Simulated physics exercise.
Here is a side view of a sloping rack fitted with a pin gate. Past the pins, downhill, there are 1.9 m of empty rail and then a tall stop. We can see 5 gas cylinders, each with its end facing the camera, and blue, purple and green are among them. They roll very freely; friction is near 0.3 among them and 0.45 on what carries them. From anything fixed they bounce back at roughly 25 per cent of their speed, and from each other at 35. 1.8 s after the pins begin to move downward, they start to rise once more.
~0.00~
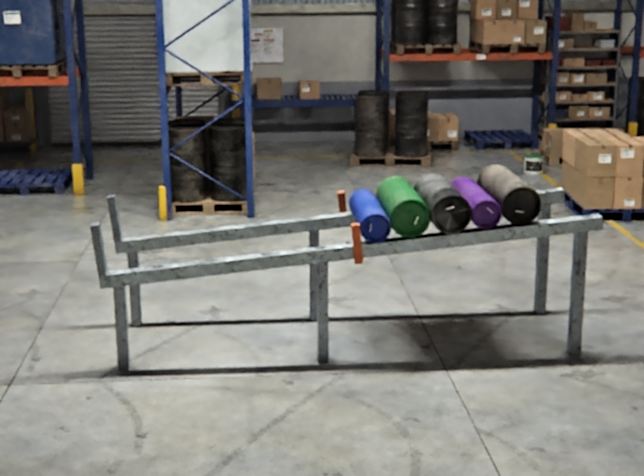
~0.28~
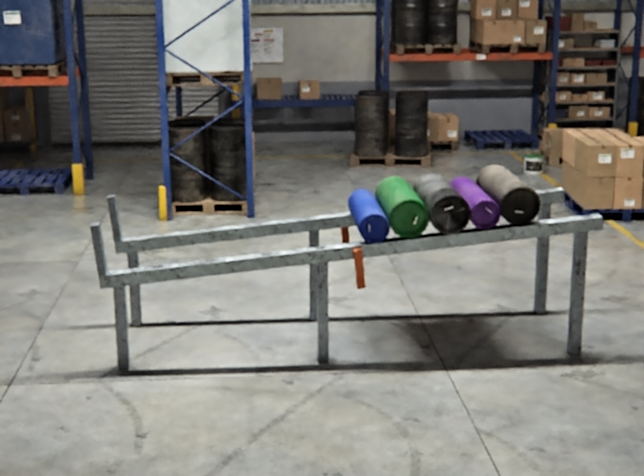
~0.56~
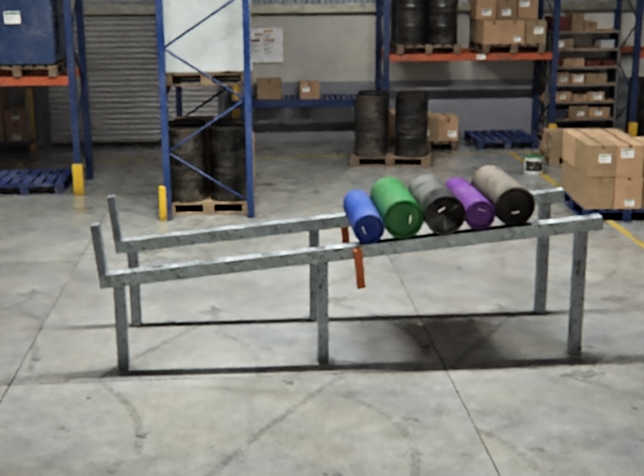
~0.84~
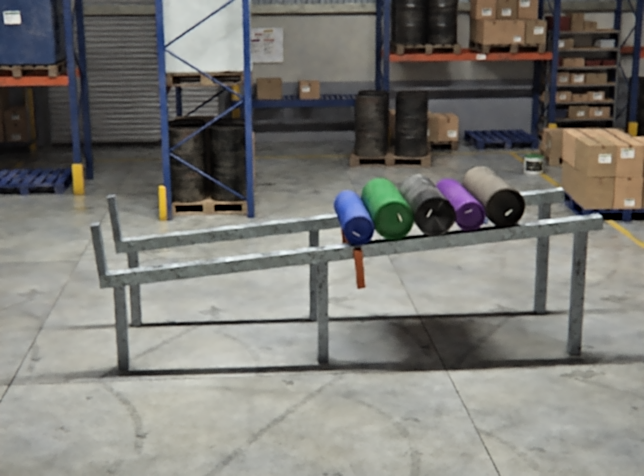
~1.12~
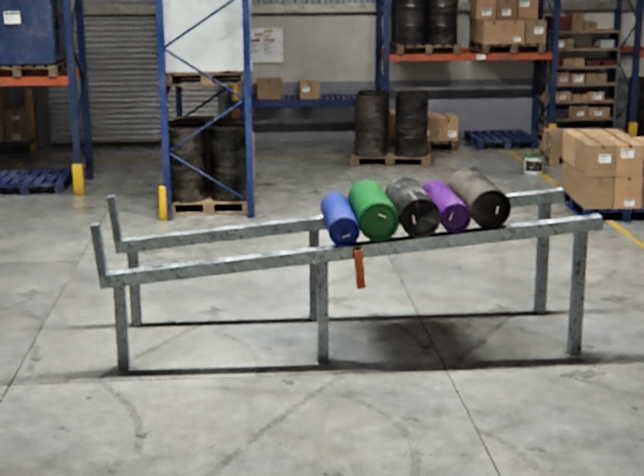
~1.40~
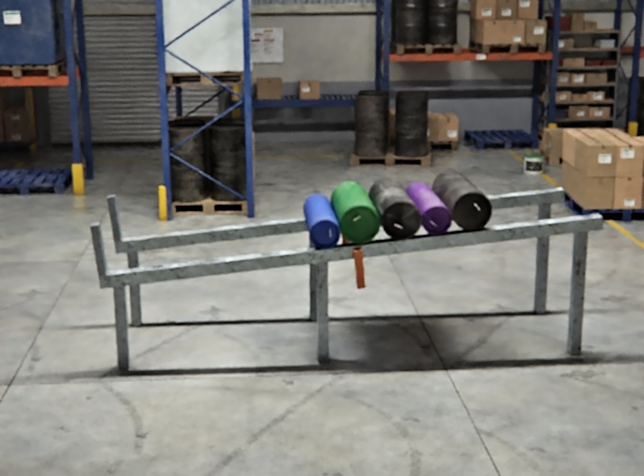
A sloping metal rack held five cylinders, with blue in front, then green, black, purple and gray, until the orange pins dropped and the whole row rolled a short way down to the left.
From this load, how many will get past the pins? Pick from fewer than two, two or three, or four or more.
The number is two or three.
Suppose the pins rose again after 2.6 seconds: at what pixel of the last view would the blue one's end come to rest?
It would finish close to (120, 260) in the last picture.
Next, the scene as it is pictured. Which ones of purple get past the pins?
As it turns out, purple stays put.
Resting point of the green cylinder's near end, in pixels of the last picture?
Roughly (156, 249).
By 1.6 s, blue is on the rails, 35 cm below the pins, rolling left; purple is on the rails, 50 cm above the pins, rolling left; green is on the rails, 10 cm below the pins, rolling left; 2 through so far.
By 1.7 s, blue is on the rails, 40 cm below the pins, rolling left; purple is on the rails, 40 cm above the pins, rolling left; green is on the rails, 15 cm below the pins, rolling left; 2 through so far.
By 1.9 s, blue is on the rails, 55 cm below the pins, rolling left; purple is on the rails, 25 cm above the pins, rolling left; green is on the rails, 30 cm below the pins, rolling left; 2 through so far.
By 2.1 s, blue is on the rails, 70 cm below the pins, rolling left; purple is on the rails, 15 cm above the pins, rolling right; green is on the rails, 45 cm below the pins, rolling left; 3 through so far.
Finally (3.9 s), blue is on the rails, 170 cm below the pins; purple is on the rails, 15 cm above the pins; green is on the rails, 145 cm below the pins; 3 through so far.
